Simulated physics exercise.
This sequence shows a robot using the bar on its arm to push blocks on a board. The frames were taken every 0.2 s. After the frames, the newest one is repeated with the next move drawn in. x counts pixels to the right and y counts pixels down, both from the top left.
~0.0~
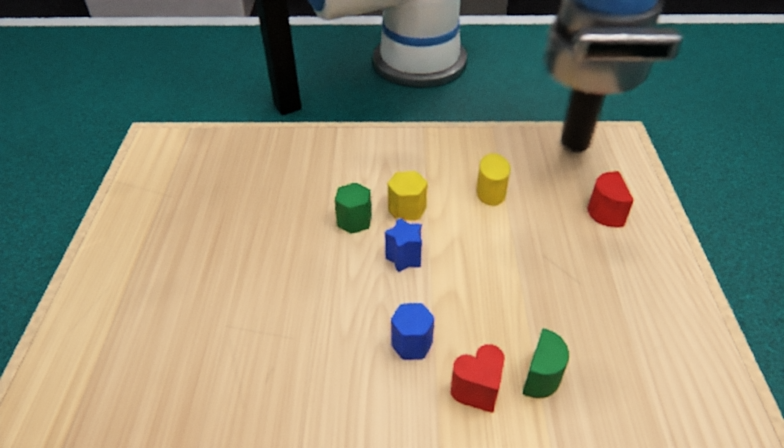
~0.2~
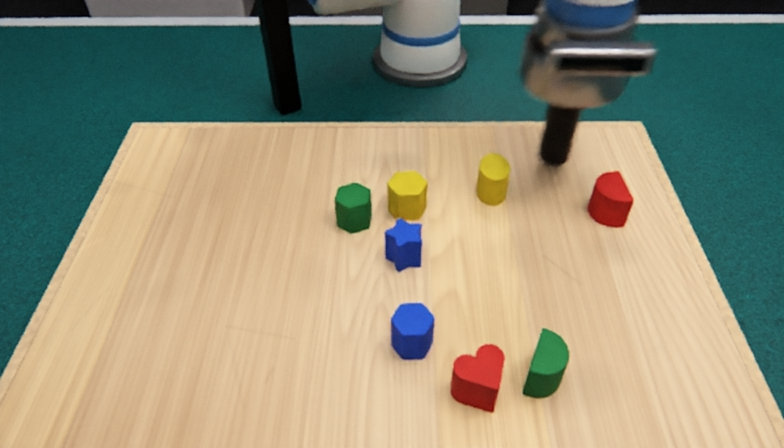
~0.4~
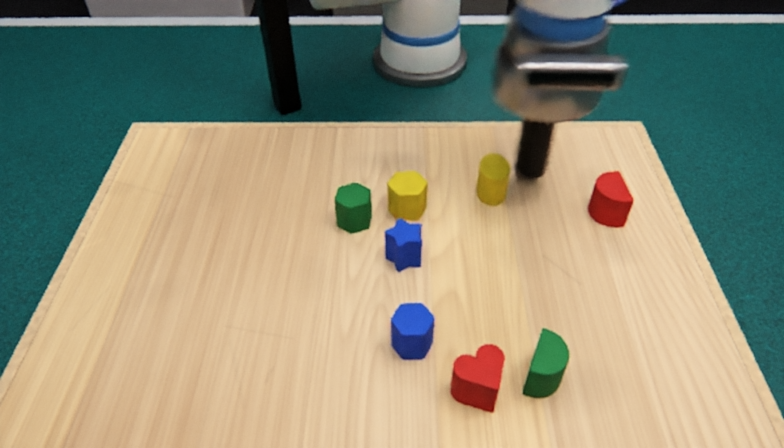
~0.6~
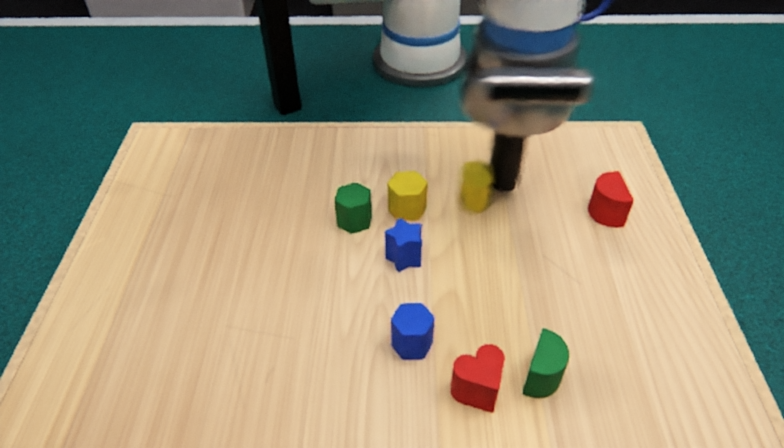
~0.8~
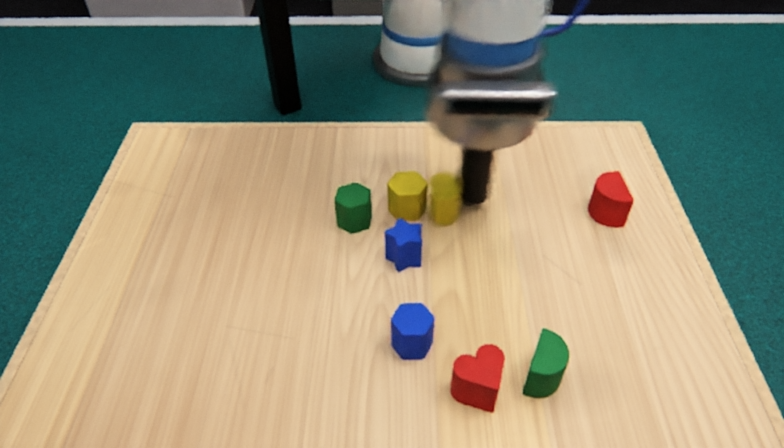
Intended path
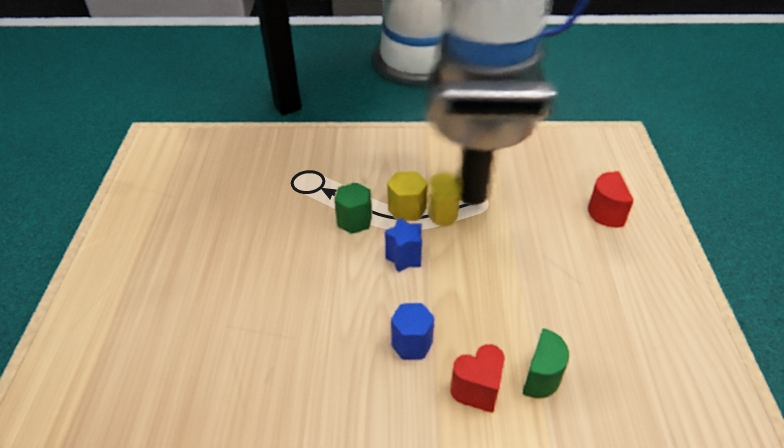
On a light wooden board set on a green surface, a robot arm with a black bar moves left from the upper right, past a red block, toward a yellow oval block. The bar meets the oval and pushes it left until it sits beside the yellow hexagon, while the other blocks stay still.
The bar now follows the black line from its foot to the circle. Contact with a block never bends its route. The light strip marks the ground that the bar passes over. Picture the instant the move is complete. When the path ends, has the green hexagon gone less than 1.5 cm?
Final answer: No.
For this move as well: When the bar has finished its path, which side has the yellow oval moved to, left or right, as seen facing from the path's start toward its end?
Goes left.
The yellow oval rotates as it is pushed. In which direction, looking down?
It goes round opposite to clock hands.
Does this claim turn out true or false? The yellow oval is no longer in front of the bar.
True.
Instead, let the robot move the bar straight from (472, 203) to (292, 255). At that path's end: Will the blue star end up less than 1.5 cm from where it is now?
Yes - that is the case.
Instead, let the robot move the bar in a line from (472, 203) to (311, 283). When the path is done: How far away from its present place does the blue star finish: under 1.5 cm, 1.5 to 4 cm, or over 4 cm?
It ends 1.5 to 4 cm from its spot.
Drawn move, from (472, 203) via (414, 218) and (356, 205), ending at (308, 182).
The first path, step by step. One third of the way, bar (413, 209); green hexagon (331, 194), turned 45° anticlockwise; blue star (403, 235), turned 25° anticlockwise; yellow hexagon (367, 185), turned 80° clockwise; yellow oval (387, 208), turned 20° anticlockwise.
Two thirds of the way, bar (354, 195); green hexagon (298, 193), turned 115° anticlockwise; blue star (401, 237), turned 35° anticlockwise; yellow hexagon (319, 171), turned 80° clockwise; yellow oval (373, 213), turned 50° anticlockwise.
At the end, bar (307, 173); green hexagon (298, 193), turned 115° anticlockwise; blue star (401, 237), turned 35° anticlockwise; yellow hexagon (271, 161), turned 20° clockwise; yellow oval (373, 213), turned 50° anticlockwise.
